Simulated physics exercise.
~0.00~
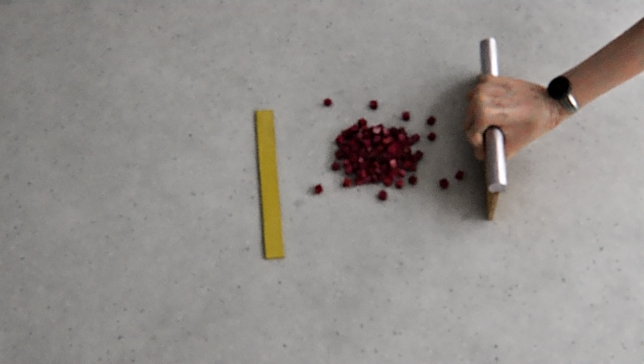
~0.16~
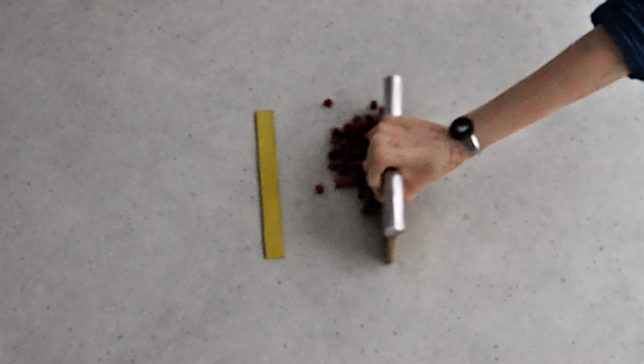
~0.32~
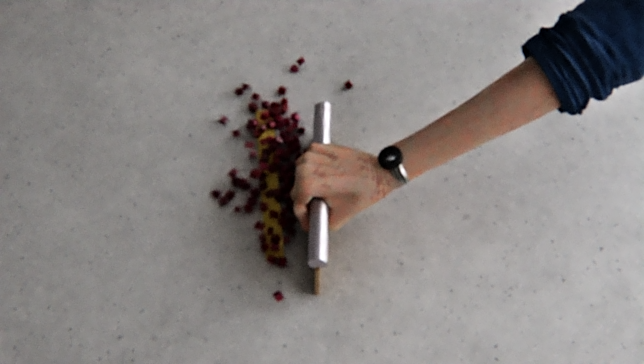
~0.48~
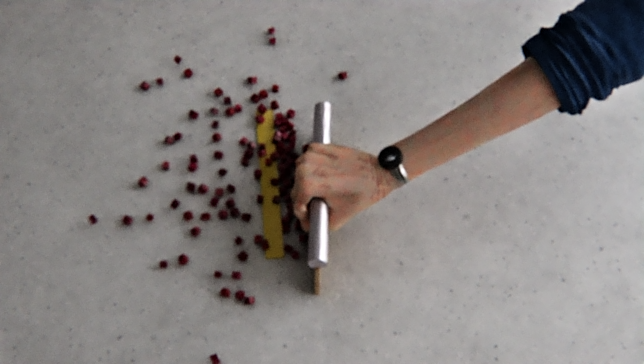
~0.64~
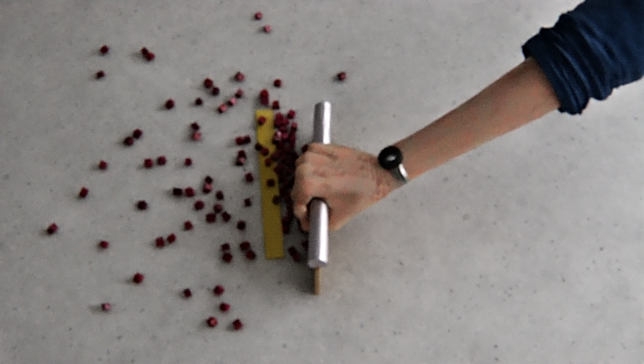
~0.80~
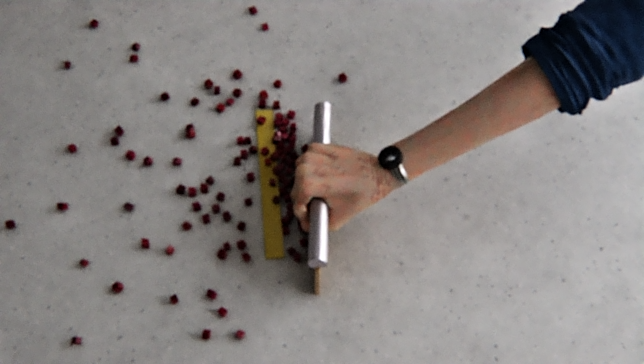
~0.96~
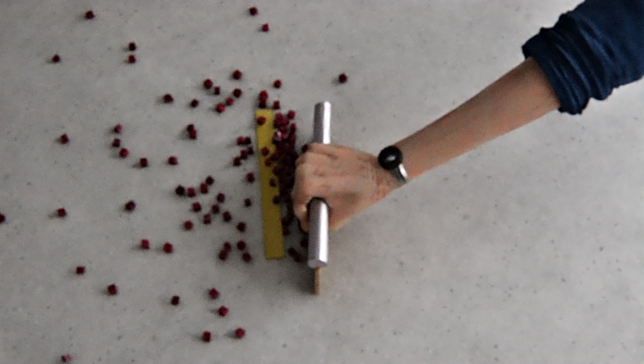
A hand wearing a dark-faced watch grips a metallic bar with a brownish blade beneath it, right of a heap of small deep-red beetroot cubes on a speckled grey surface, seen from above. A flat yellow strip lies fixed to the left of the heap. The hand sweeps the scraper leftwards into the cubes, pushing them against and over the strip, then stops just short of it. The cubes scatter on across the left side, some leaving view, and slow to rest. Many stay on or close around the strip, which has not moved, while the hand holds still.
